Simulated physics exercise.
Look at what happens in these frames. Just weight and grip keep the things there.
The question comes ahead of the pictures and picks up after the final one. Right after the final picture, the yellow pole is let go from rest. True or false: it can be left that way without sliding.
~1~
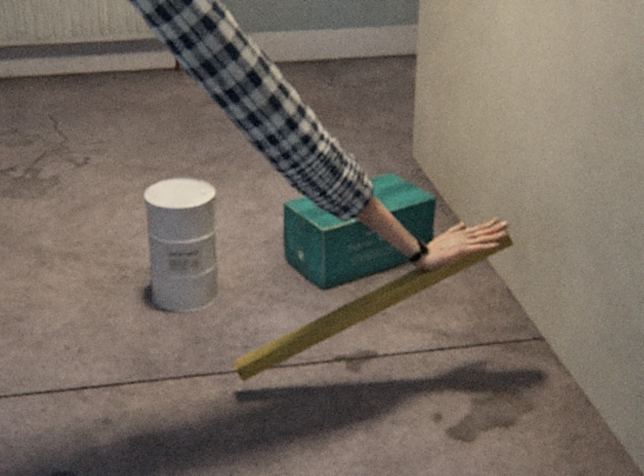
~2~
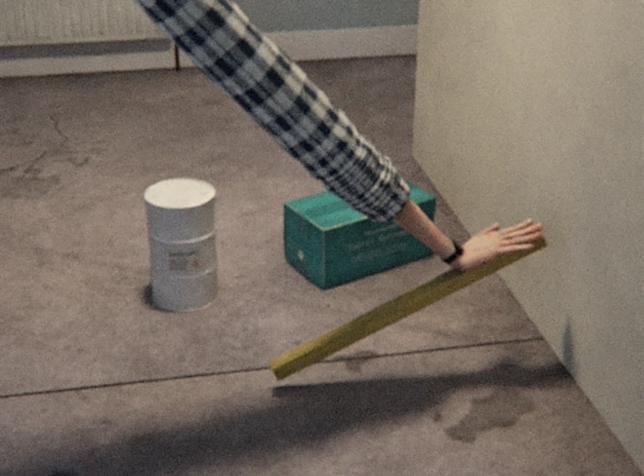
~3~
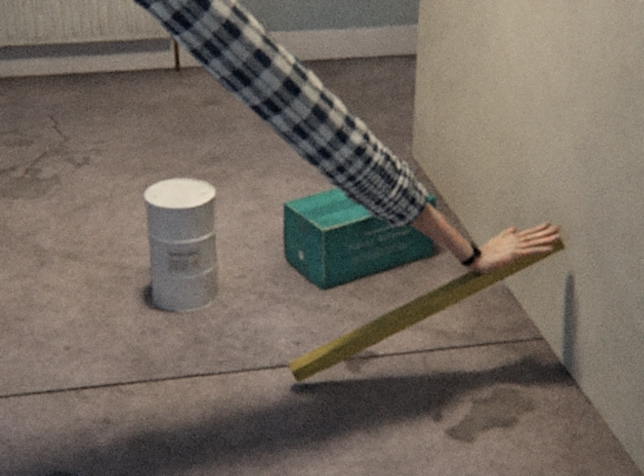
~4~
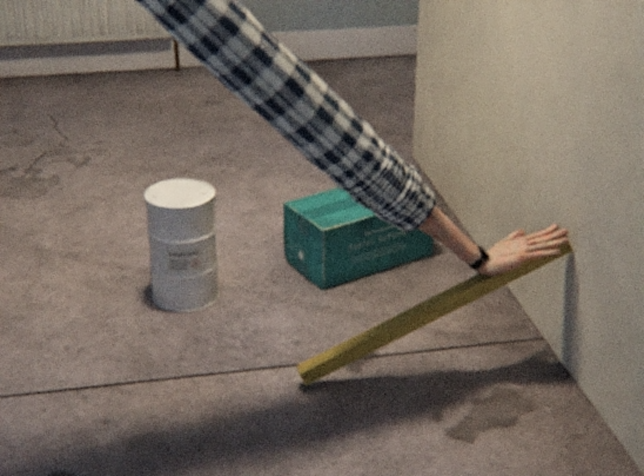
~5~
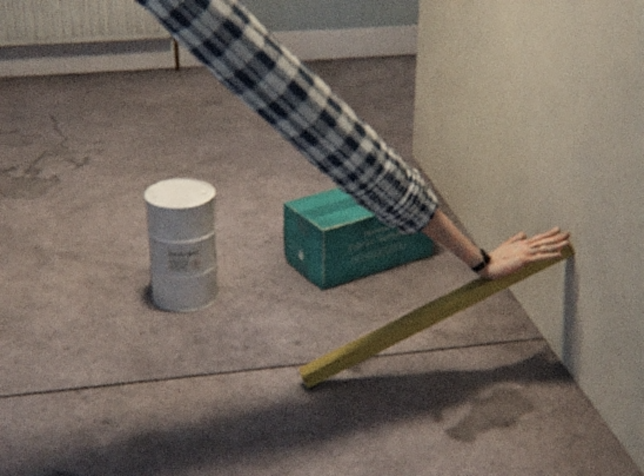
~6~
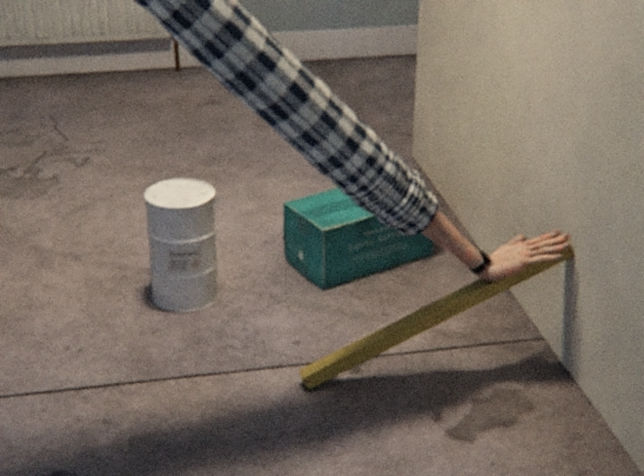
False.
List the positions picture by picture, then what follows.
Not yet at the wall; yellow pole (372, 303); white canister (183, 245), in the first frame.
Not yet at the wall; yellow pole (407, 304); white canister (183, 245), in the second frame.
Not yet at the wall; yellow pole (426, 306); white canister (183, 245), in the third frame.
Not yet at the wall; yellow pole (434, 309); white canister (183, 245), in the fourth frame.
Propped up under the hand; yellow pole (436, 312); white canister (183, 245), in the fifth frame.
Propped up under the hand; yellow pole (436, 313); white canister (183, 245), in the sixth frame.
Then, 0.30 s after the last picture, yellow pole leaning 7° more than when let go near (429, 328).
Then, 0.40 s after the last picture, yellow pole leaning 20° more than when let go near (423, 356).
At rest, moved from the start, yellow pole; the other 2 in place. Seen from the same camera at the end, yellow pole near (422, 366). The pole gives way.
